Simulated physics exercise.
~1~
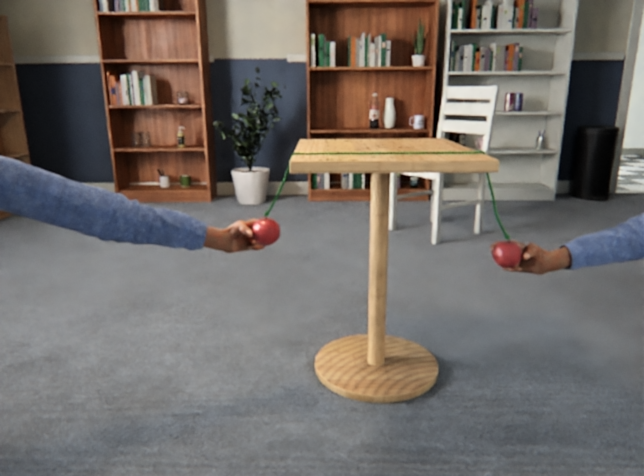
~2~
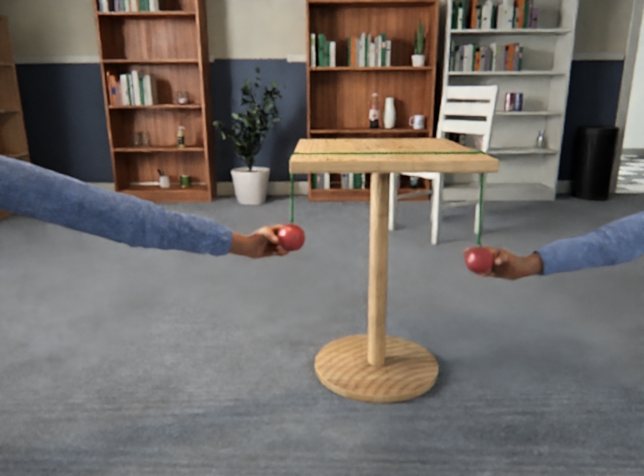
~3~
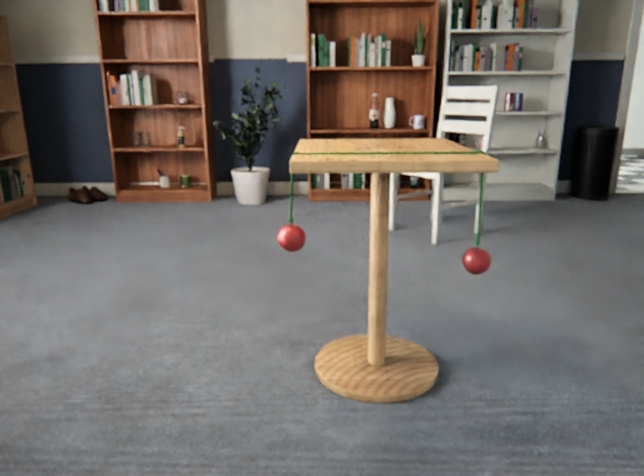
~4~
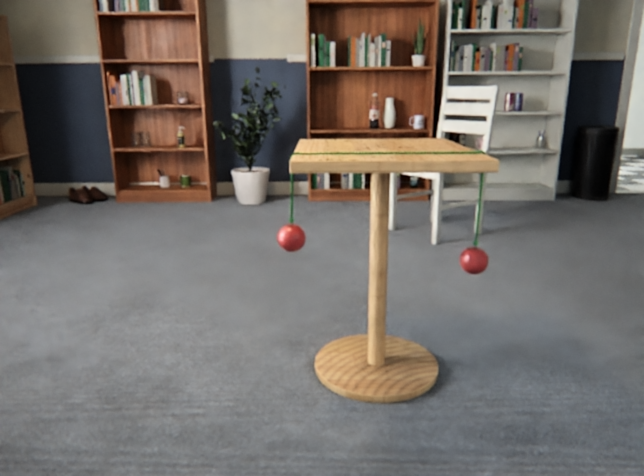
Two red apples joined by a string hang still over a table after hands release them.
